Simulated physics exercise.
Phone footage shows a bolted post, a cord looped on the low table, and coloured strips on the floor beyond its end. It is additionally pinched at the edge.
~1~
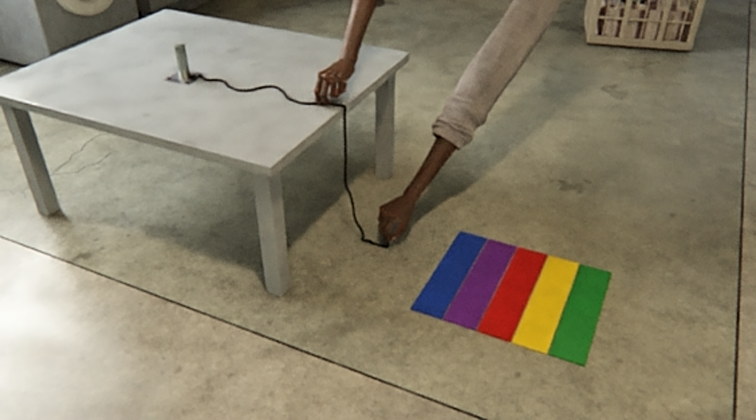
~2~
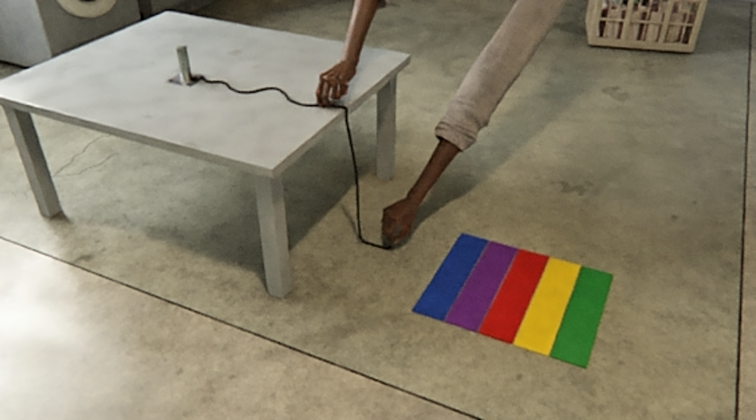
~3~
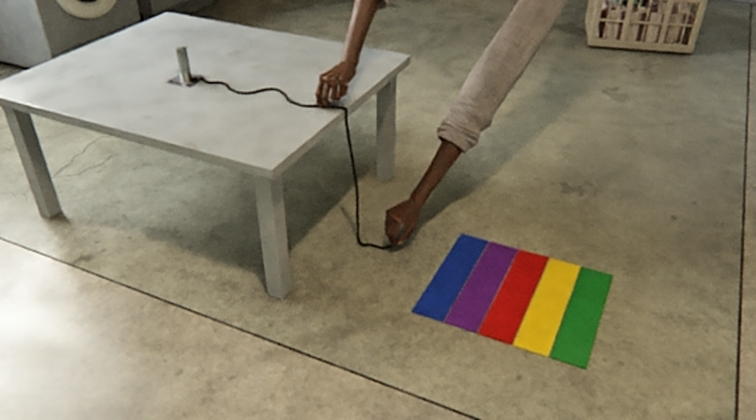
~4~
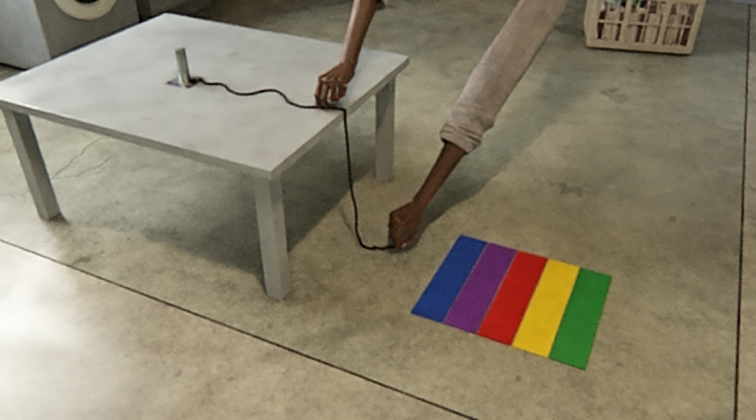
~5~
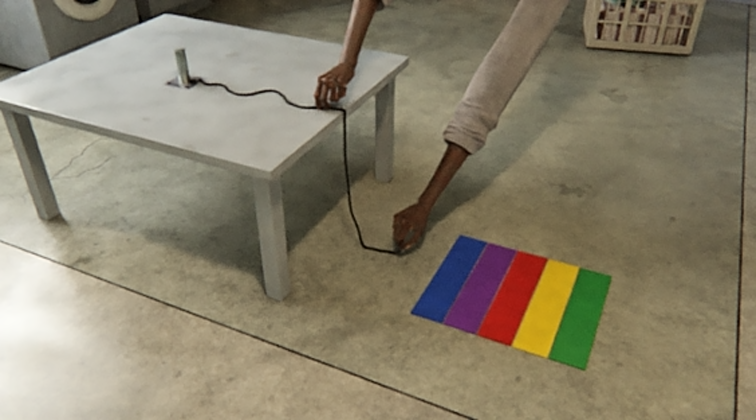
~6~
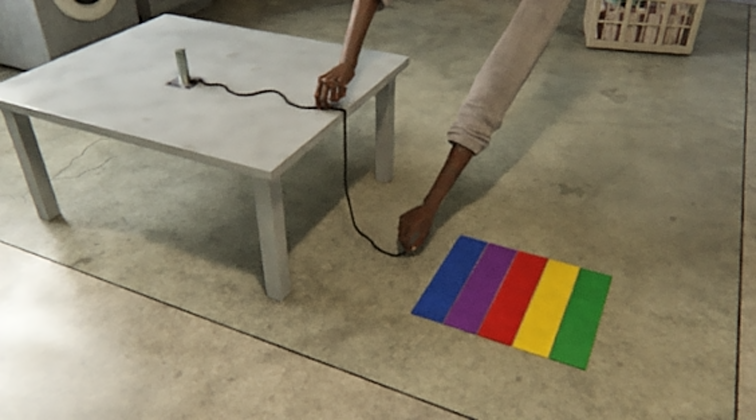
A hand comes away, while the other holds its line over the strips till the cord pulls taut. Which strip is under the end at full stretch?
The red strip.
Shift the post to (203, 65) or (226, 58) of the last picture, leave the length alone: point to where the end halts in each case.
It would be close to (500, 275) for the first and close to (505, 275) for the second.
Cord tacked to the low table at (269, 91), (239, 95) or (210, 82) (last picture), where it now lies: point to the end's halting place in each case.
In order of the tries: About (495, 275), about (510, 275), about (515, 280).
Soon after, end near (469, 265); over blue.
Then, end near (501, 275); over purple.
At full stretch, end near (521, 280); over red. It halts on the red strip.
